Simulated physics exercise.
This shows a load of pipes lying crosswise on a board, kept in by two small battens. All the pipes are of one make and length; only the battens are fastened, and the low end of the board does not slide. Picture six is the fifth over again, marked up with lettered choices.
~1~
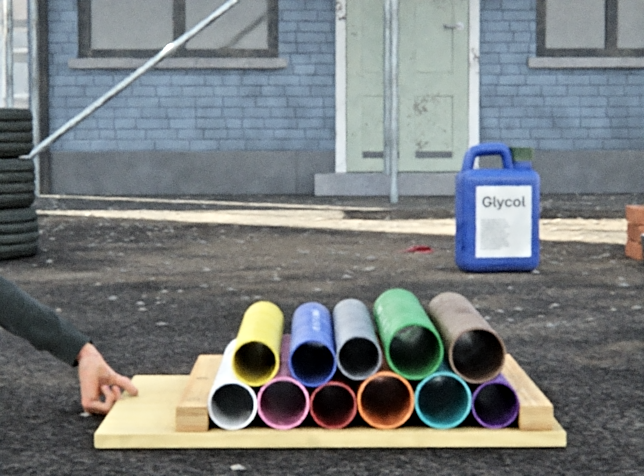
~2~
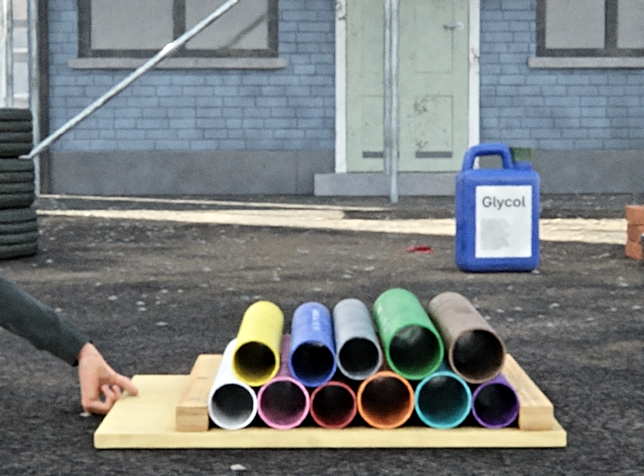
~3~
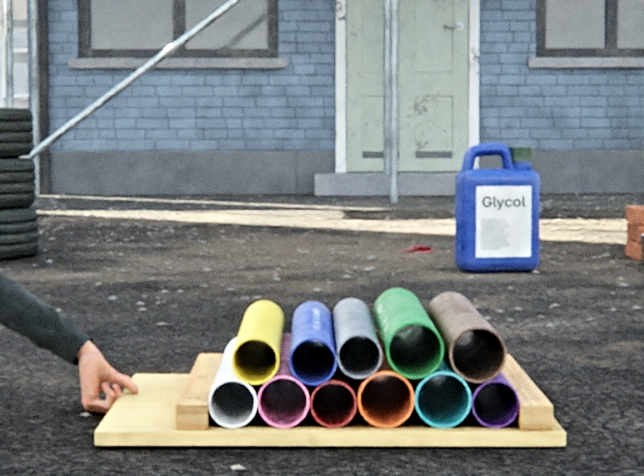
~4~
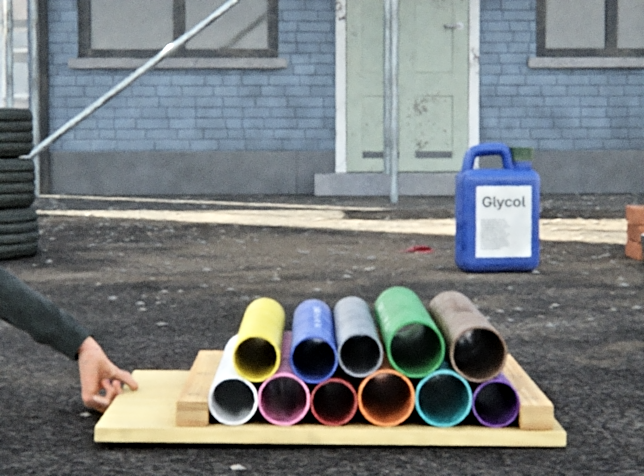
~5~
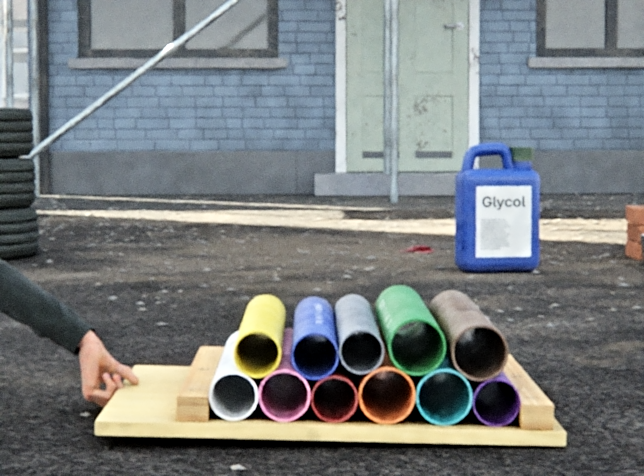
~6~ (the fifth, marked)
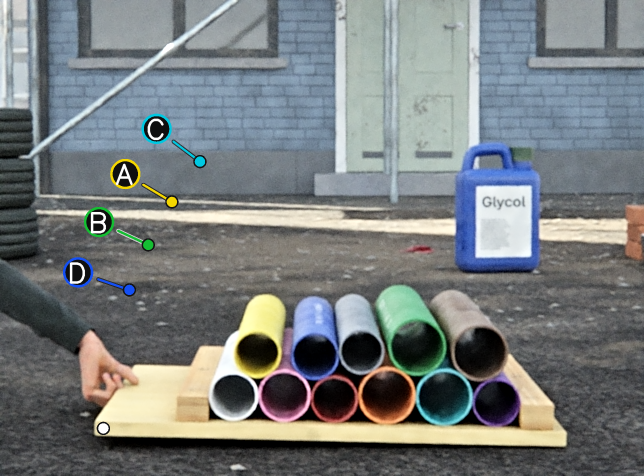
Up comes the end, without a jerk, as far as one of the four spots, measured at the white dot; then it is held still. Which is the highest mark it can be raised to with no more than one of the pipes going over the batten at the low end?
Stop at B.
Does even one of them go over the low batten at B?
Yes.
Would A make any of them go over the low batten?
Yes, at A.
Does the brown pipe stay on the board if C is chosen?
The brown pipe: No.
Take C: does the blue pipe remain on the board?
No, with C.
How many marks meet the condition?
Two of the four.
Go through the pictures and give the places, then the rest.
In the first picture, turquoise pipe (443, 400); yellow pipe (255, 362).
In the second picture, yellow pipe (255, 362); green pipe (414, 351).
In the third picture, board (329, 395); white pipe (233, 403); yellow pipe (255, 360); pink pipe (283, 402).
In the fourth picture, board (329, 393); white pipe (233, 400); pink pipe (284, 399).
In the fifth picture, board (329, 390); white pipe (234, 396); pink pipe (284, 396).
On the marked copy, A at (172, 202); B at (148, 245); C at (200, 162); D at (130, 290); the white dot at (103, 428).
Following B. Soon after the start, board at 16°.
Later, board at 25°.
In the end, board at 25°, one over the low batten (brown).
As for the rest, A four over the low batten (green, blue, brown, grey); C five over the low batten; D none over the low batten.
